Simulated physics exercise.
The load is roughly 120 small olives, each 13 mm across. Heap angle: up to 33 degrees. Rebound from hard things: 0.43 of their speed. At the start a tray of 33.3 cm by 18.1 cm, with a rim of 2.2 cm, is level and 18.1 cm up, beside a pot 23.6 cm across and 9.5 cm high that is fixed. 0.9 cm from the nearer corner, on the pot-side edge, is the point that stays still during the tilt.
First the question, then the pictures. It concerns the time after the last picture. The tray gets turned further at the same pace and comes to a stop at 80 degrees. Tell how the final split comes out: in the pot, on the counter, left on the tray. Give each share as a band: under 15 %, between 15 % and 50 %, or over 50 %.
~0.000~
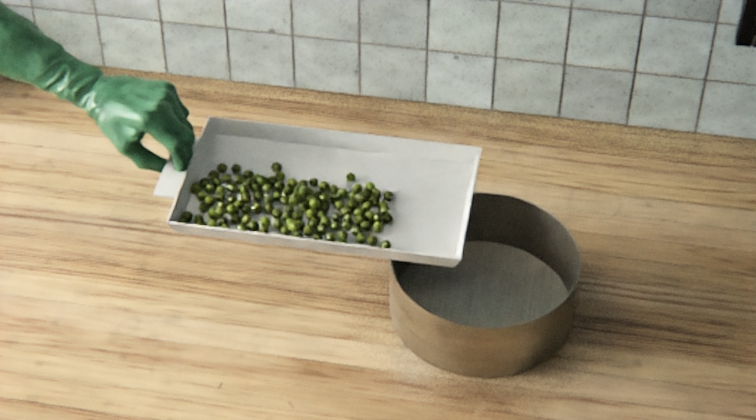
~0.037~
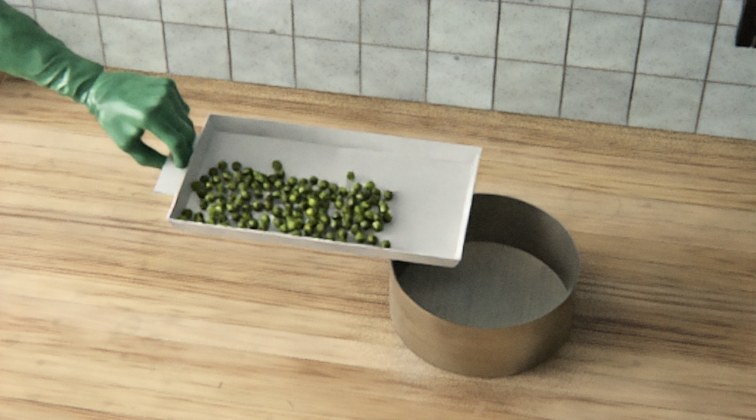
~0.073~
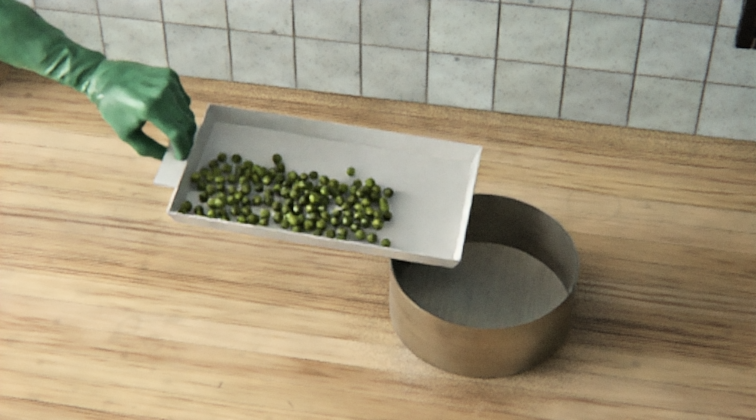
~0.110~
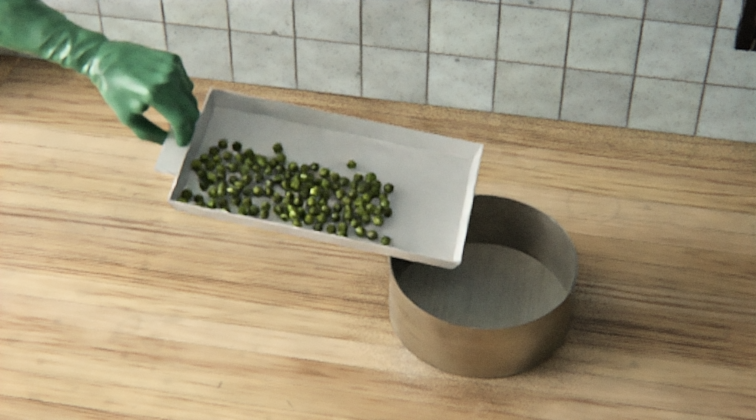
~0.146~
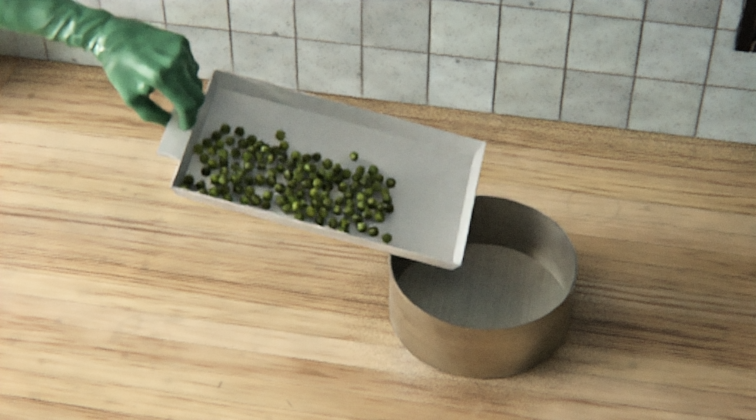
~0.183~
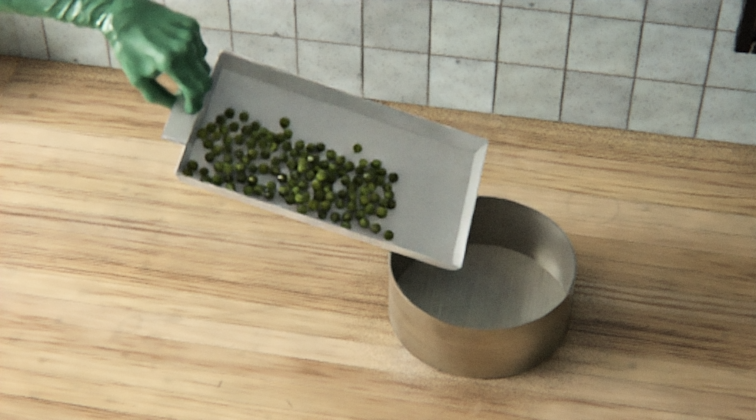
One by one: Pot: That should get only a little. Counter: That should get more than half. Tray: That should get only a little.
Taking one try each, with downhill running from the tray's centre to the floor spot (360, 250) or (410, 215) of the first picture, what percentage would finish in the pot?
Roughly 0 per cent on the first try and 70 per cent on the second.
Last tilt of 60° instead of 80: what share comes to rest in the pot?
That would be around 10 percent.
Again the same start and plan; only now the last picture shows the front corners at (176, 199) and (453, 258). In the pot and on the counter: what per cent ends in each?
Pot 0 % / counter 100 %.
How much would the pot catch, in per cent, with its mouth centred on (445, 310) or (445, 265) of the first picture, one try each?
Around 60 per cent, then around 10 per cent.
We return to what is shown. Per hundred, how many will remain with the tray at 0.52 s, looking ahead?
About 100 per cent.
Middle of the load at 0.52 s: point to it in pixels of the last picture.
The middle of the load should be near (422, 212) then.
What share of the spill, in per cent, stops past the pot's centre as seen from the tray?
Share: Around 100 %.
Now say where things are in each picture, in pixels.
Tray tilt 0 degrees, front corners at (175, 218) and (455, 253); middle of the pieces at (289, 210); pot at (485, 257), in the first picture.
Tray tilt 1 degrees, front corners at (175, 216) and (454, 253); middle of the pieces at (289, 208), in the second picture.
Tray tilt 3 degrees, front corners at (175, 209) and (454, 254), lowest corner right front; middle of the pieces at (289, 203), in the third picture.
Tray tilt 8 degrees, front corners at (176, 197) and (455, 256), lowest corner right front; middle of the pieces at (290, 195), in the fourth picture.
Tray tilt 13 degrees, front corners at (179, 183) and (455, 258), lowest corner right front; middle of the pieces at (292, 185), in the fifth picture.
Tray tilt 19 degrees, front corners at (183, 170) and (456, 260), lowest corner right front; middle of the pieces at (296, 176); pot at (483, 259). Its pace works out near 155 degrees a second, in the sixth picture.
After 0.39 s, tilt 51 degrees; the tray holds 100 %, the pot 0 %.
After 0.52 s, tilt 71 degrees; the tray holds 100 %, the pot 0 %.
After 0.79 s, tilt 80 degrees; the tray holds 5 %, the pot 5 %.
In the end, at 1.8 s, pot 5 %, counter 90 %, tray 0 %.
